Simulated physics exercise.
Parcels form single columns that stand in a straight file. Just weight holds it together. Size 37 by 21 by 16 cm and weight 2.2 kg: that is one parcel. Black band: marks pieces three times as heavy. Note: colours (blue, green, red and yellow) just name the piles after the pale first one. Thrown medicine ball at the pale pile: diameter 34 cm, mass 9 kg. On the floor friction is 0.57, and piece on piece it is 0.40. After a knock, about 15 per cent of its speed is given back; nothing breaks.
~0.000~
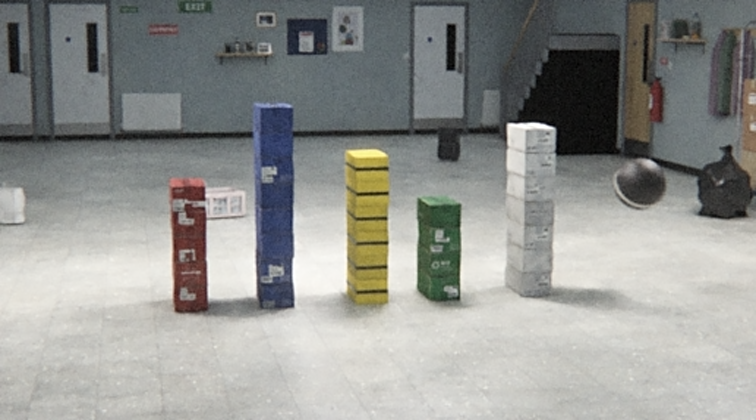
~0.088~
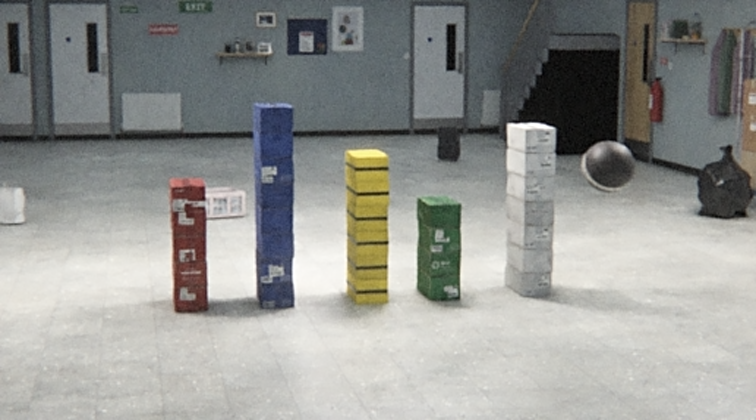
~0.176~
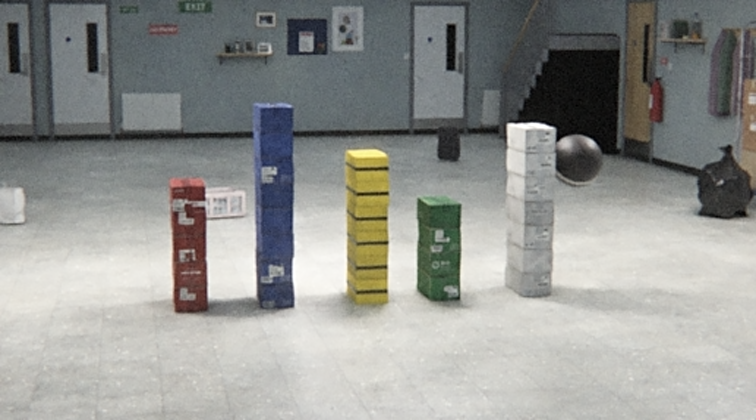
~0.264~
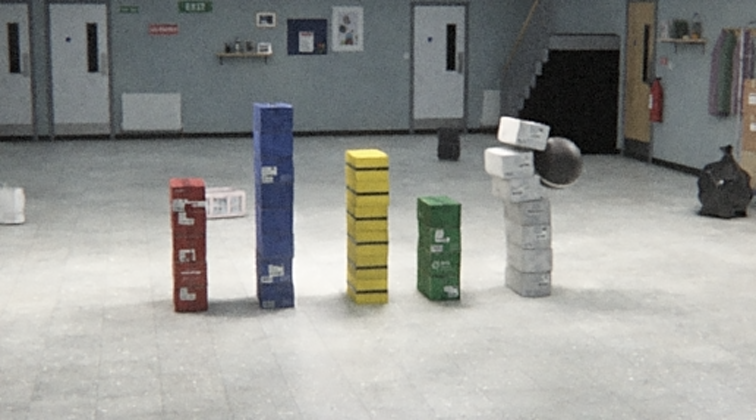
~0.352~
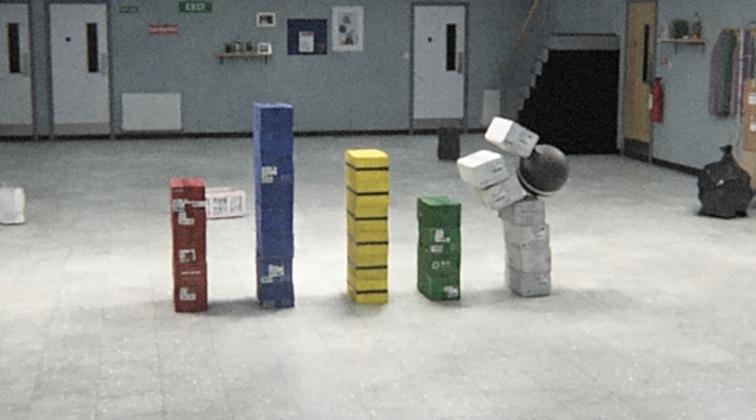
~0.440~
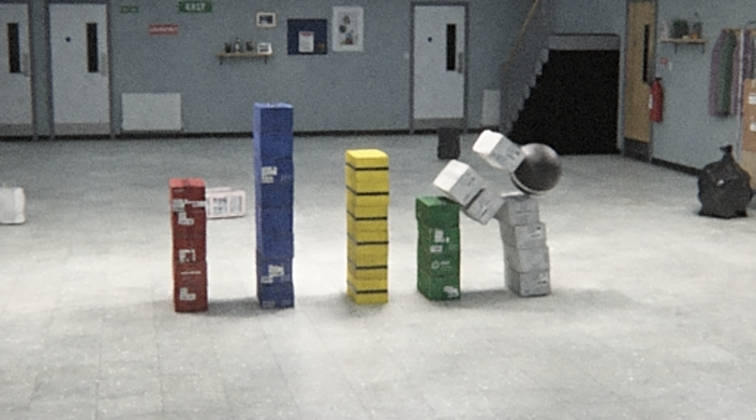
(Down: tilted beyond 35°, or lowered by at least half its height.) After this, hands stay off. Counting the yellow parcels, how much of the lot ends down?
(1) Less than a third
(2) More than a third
(1) Less than a third.
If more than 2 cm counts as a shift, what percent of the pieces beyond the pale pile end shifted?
The shifted ones make up 15 per cent.
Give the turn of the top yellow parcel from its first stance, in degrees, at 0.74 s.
Close to 0° of tilt compared with the start.
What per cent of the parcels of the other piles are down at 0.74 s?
At that moment 0 per cent.
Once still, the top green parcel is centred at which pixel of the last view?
It comes to rest around (403, 216) in the last view.
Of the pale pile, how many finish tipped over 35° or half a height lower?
In total, 4 of the pale pieces.
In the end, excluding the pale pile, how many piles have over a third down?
It adds up to 0.
By 0.54 s, 3 of the pale pile down; none of the 6 yellow parcels down (0 of 23 in all colours); top yellow parcel unmoved; top green parcel moved 58 mm.
By 0.74 s, 3 of the pale pile down; none of the 6 yellow parcels down (0 of 23 in all colours); top yellow parcel unmoved; top green parcel tilted 8°.
By 1.10 s, 4 of the pale pile down; none of the 6 yellow parcels down (0 of 23 in all colours); top yellow parcel unmoved; top green parcel tilted 22°.
When it is over (2.1 s), 4 of the pale pile down; none of the 6 yellow parcels down (0 of 23 in all colours); top yellow parcel unmoved; top green parcel tilted 18°. That is 0 per cent. In pixels of the last frame, middles, top yellow parcel near (366, 166), top green parcel near (403, 216).
